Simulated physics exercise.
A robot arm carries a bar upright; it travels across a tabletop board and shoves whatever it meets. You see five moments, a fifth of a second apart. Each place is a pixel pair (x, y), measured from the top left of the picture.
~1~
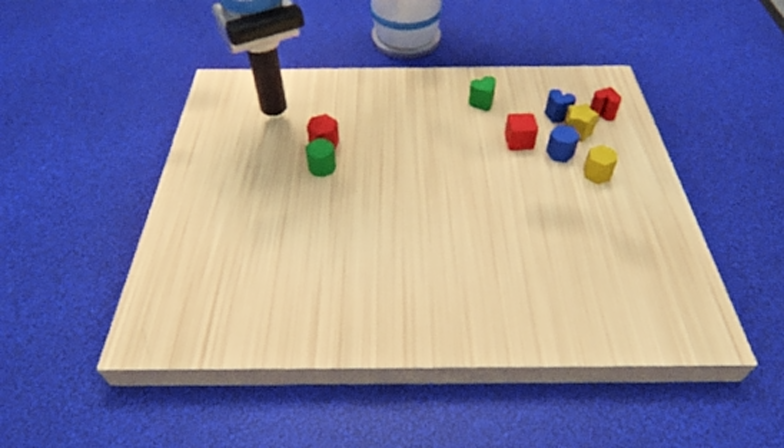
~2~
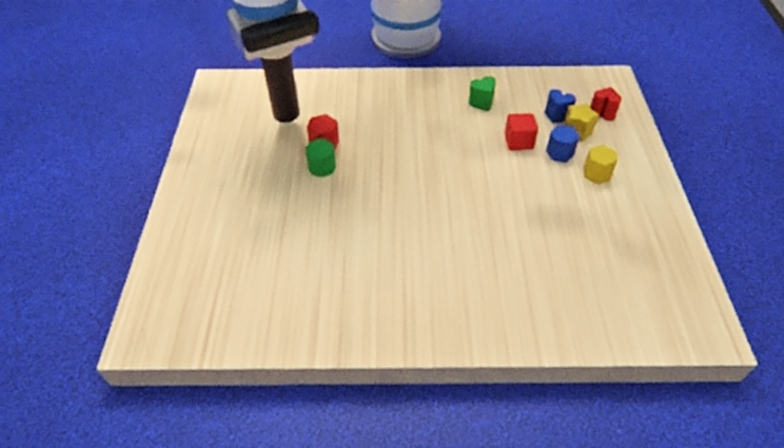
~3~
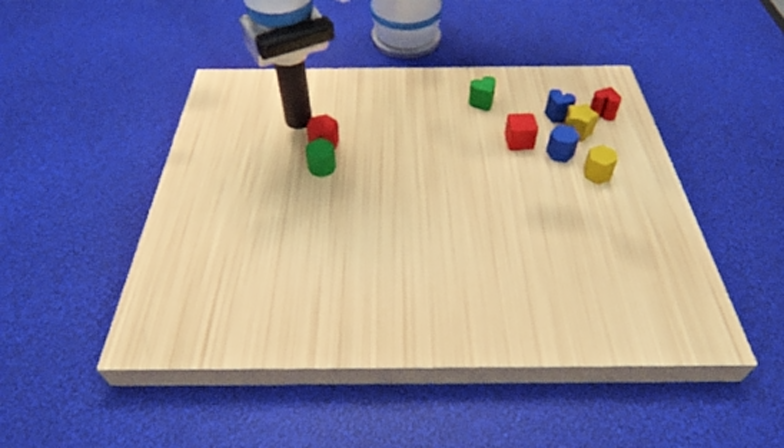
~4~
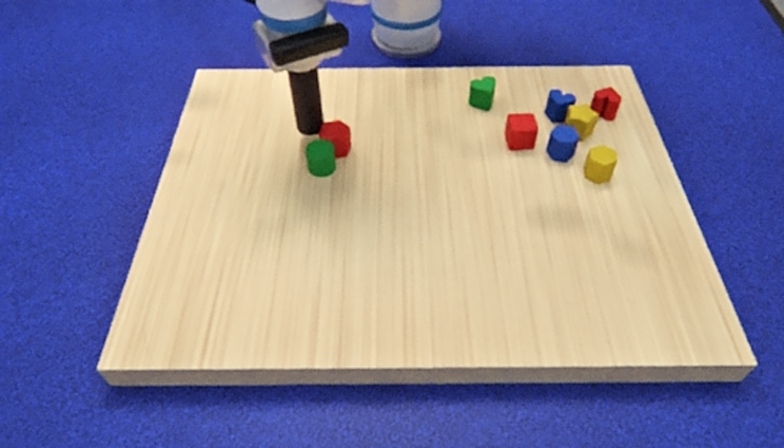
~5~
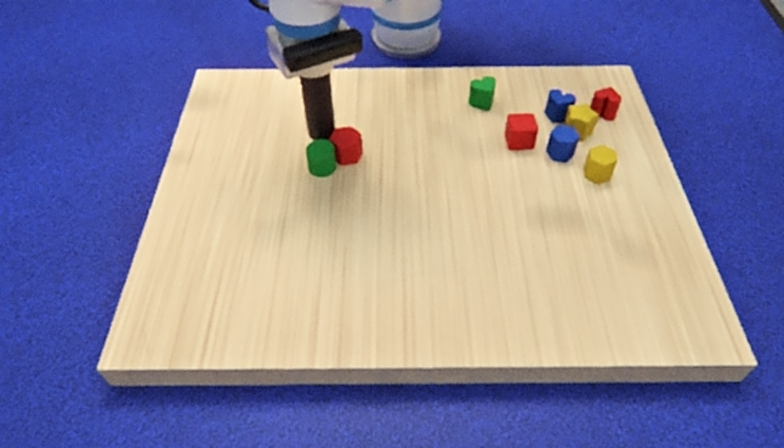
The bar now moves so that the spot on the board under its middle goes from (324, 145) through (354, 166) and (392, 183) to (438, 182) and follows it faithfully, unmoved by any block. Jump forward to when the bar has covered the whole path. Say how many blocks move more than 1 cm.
My answer is two.
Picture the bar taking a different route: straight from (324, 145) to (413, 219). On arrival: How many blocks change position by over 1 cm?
There will be two blocks that move more than 1 cm.
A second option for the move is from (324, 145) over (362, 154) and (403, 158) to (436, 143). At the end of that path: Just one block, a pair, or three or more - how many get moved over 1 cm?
I foresee one block being moved.
On the path given first. One third of the way, bar (353, 153); green cylinder (324, 156); red hexagonal block (379, 157).
Two thirds of the way, bar (393, 170); green cylinder (324, 156); red hexagonal block (416, 178), turned 20° clockwise.
At the end, bar (439, 170); green cylinder (324, 156); red hexagonal block (443, 186), turned 85° clockwise.
